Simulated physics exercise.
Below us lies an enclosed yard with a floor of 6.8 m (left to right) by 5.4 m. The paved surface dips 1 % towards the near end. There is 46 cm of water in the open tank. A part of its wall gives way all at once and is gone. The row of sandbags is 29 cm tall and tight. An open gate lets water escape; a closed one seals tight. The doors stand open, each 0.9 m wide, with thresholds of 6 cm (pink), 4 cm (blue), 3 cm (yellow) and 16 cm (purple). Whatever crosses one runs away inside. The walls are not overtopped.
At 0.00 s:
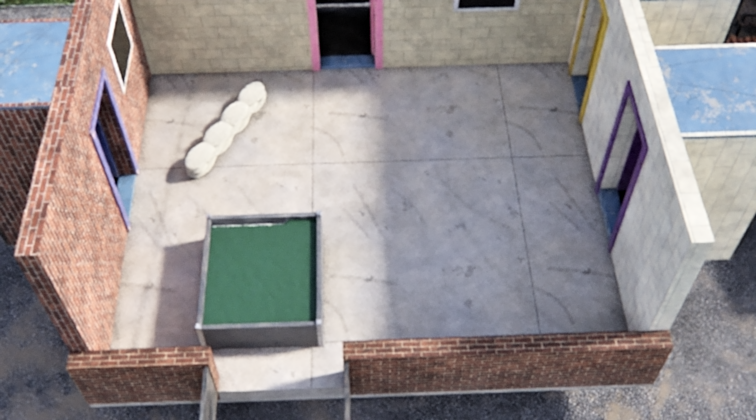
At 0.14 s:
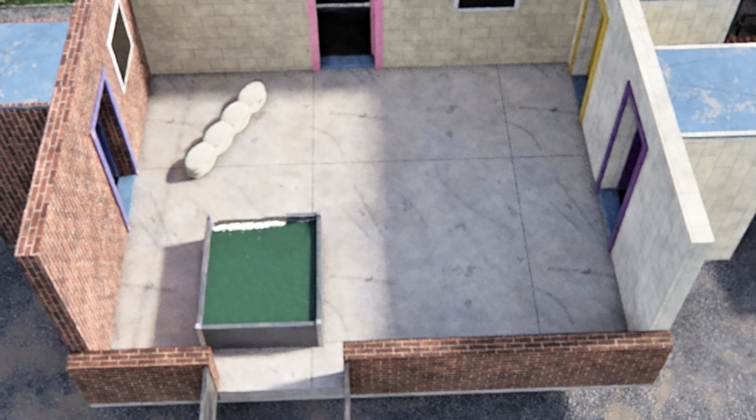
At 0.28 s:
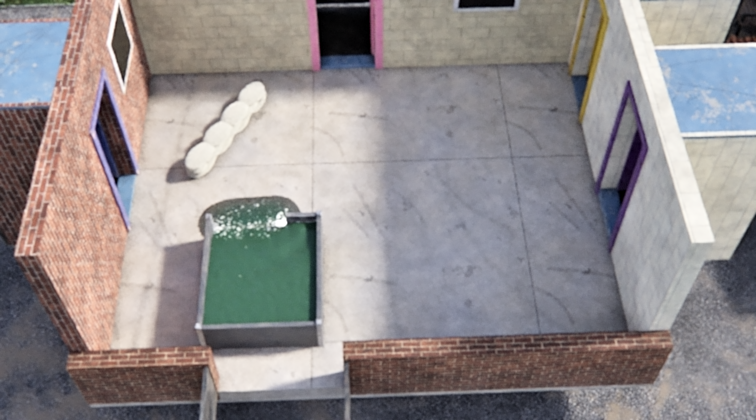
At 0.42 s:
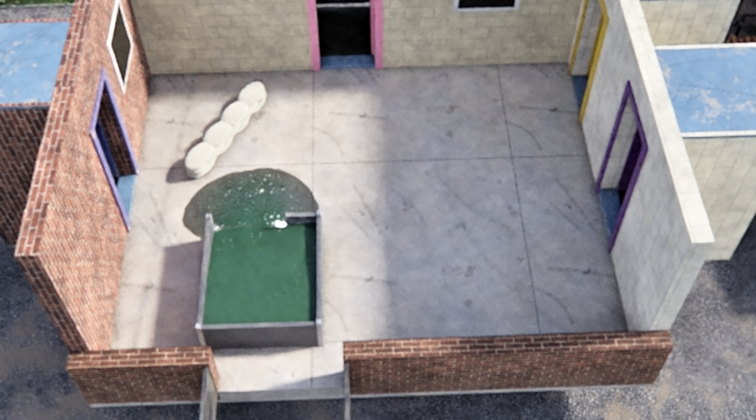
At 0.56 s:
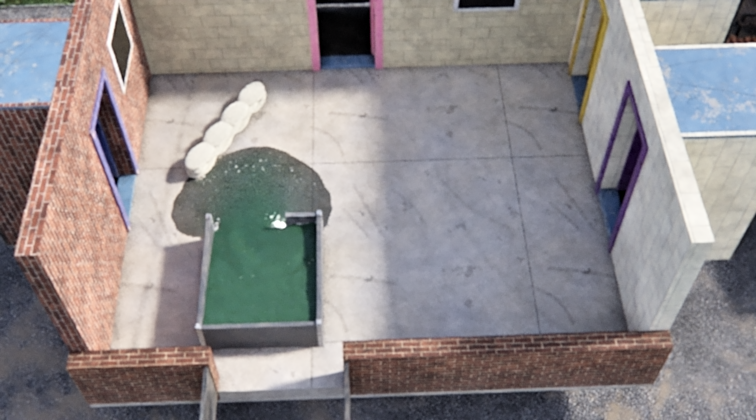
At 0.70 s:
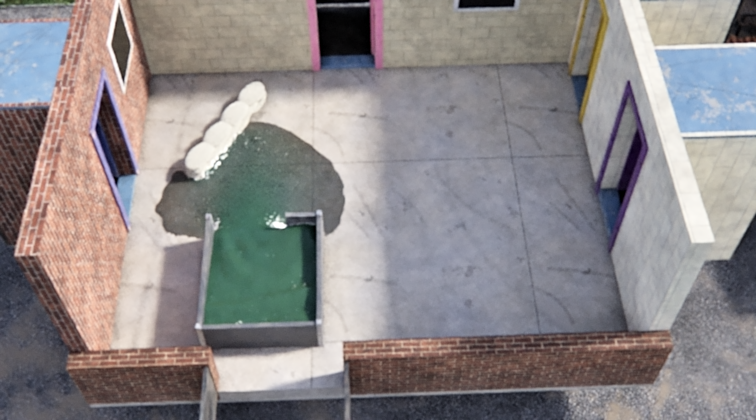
In a walled yard, green water pours from an open tank's far side and spreads.
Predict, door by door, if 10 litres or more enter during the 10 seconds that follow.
Within that time: At the pink door it exceeds the limit; at the blue door it goes over the limit; at the yellow door it passes the limit; at the purple door it keeps below the limit.
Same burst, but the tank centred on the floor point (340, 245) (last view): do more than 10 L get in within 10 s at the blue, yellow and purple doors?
Against that limit: Blue not over, yellow above, purple under.
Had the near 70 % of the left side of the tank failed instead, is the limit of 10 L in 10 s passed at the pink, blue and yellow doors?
Against that limit: Pink below, blue over, yellow not over.
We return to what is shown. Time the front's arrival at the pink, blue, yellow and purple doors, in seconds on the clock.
Pink 1.8 s, blue 1.3 s, yellow 3.8 s, purple 5.5 s.
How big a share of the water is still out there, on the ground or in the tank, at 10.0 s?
About 80 per cent.
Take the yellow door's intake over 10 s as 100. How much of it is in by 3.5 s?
Some 0 per cent by then.
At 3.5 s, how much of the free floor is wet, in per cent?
Some 35 per cent of it.
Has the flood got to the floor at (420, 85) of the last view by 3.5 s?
It is flooded.
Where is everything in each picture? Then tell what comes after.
The open tank at (262, 271) is whole and still, 46 cm deep, in the first frame.
The front is at a hidden place, 0.6 m from the gap on the open tank's far side; 0.3 m2 of floor is under water; 46 cm left at the back of the open tank, in the second frame.
The front is at (210, 215), 0.8 m from the gap on the open tank's far side; 0.7 m2 of floor is under water; 46 cm left at the back of the open tank, in the third frame.
The front is at (274, 174), 1.2 m from the gap on the open tank's far side; 1.6 m2 of floor is under water; 46 cm left at the back of the open tank, in the fourth frame.
Water pours out on the open tank's far side and has run 1.6 m, to (267, 152); typically 4 cm deep outside, 46 cm at the open tank's back, in the fifth frame.
Water pours out on the open tank's far side and has run 2.1 m, to (245, 129); typically 4 cm deep outside, 41 cm at the open tank's back, in the sixth frame.
After 1.4 s water covers 15 % of the floor and is deepest (26 cm) near (210, 176); pink door not reached, blue door 2 cm at the sill, 0 L in, yellow door not reached, purple door not reached.
After 2.2 s water covers 25 % of the floor and is deepest (22 cm) near (210, 176); pink door 15 cm at the sill, 6 L in, blue door 6 cm at the sill, 16 L in, yellow door not reached, purple door not reached.
After 3.5 s water covers 35 % of the floor and is deepest (14 cm) near (374, 75); pink door 13 cm at the sill, 54 L in, blue door 8 cm at the sill, 52 L in, yellow door not reached, purple door not reached.
After 6.0 s water covers 50 % of the floor and is deepest (8 cm) near (571, 110); pink door 7 cm at the sill, 74 L in, blue door 6 cm at the sill, 76 L in, yellow door 8 cm at the sill, 45 L in, purple door 2 cm at the sill, 0 L in.
After 10.0 s water covers 75 % of the floor and is deepest (7 cm) near (626, 359); pink door 2 cm at the sill, 75 L in, blue door 5 cm at the sill, 91 L in, yellow door 4 cm at the sill, 75 L in, purple door 3 cm at the sill, 0 L in.
